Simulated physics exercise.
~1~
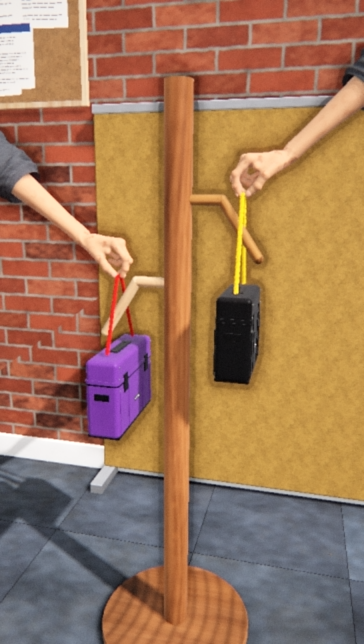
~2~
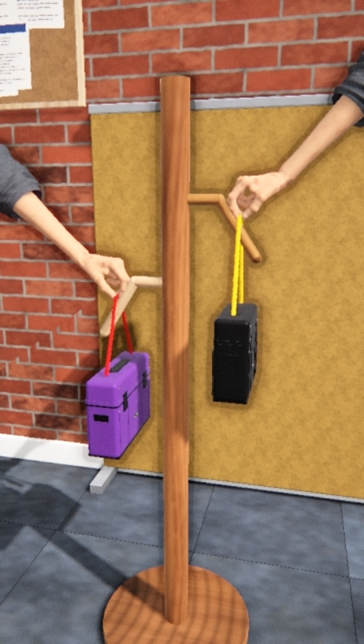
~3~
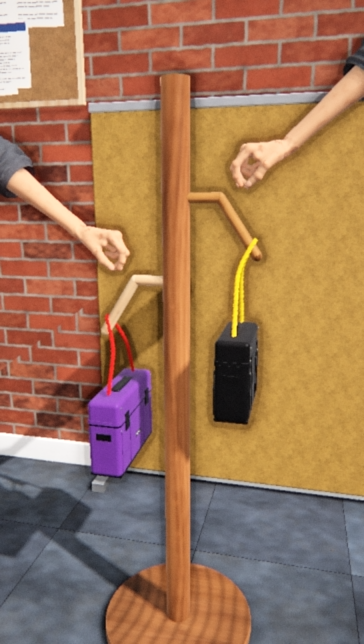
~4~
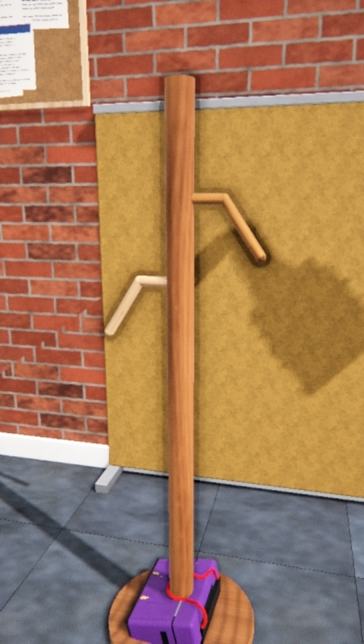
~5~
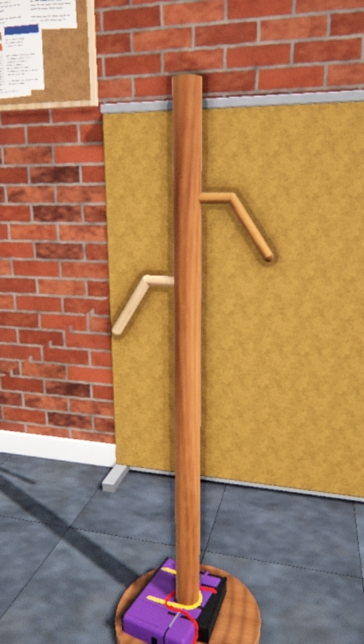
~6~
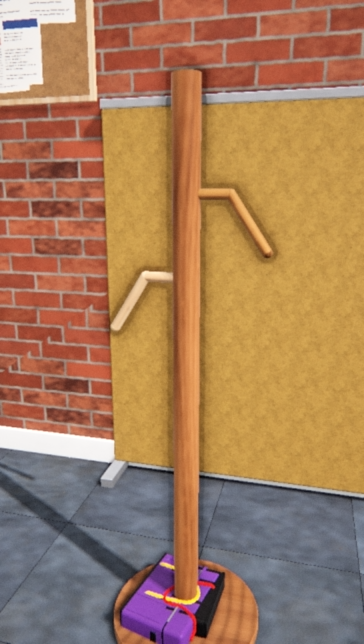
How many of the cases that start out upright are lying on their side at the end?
Two of them are, as both the purple case and the black case end up on their side at the foot of the post.
Purple and black cases being lowered by their loops at a wooden post's pegs, then dropping to its base after hands release.
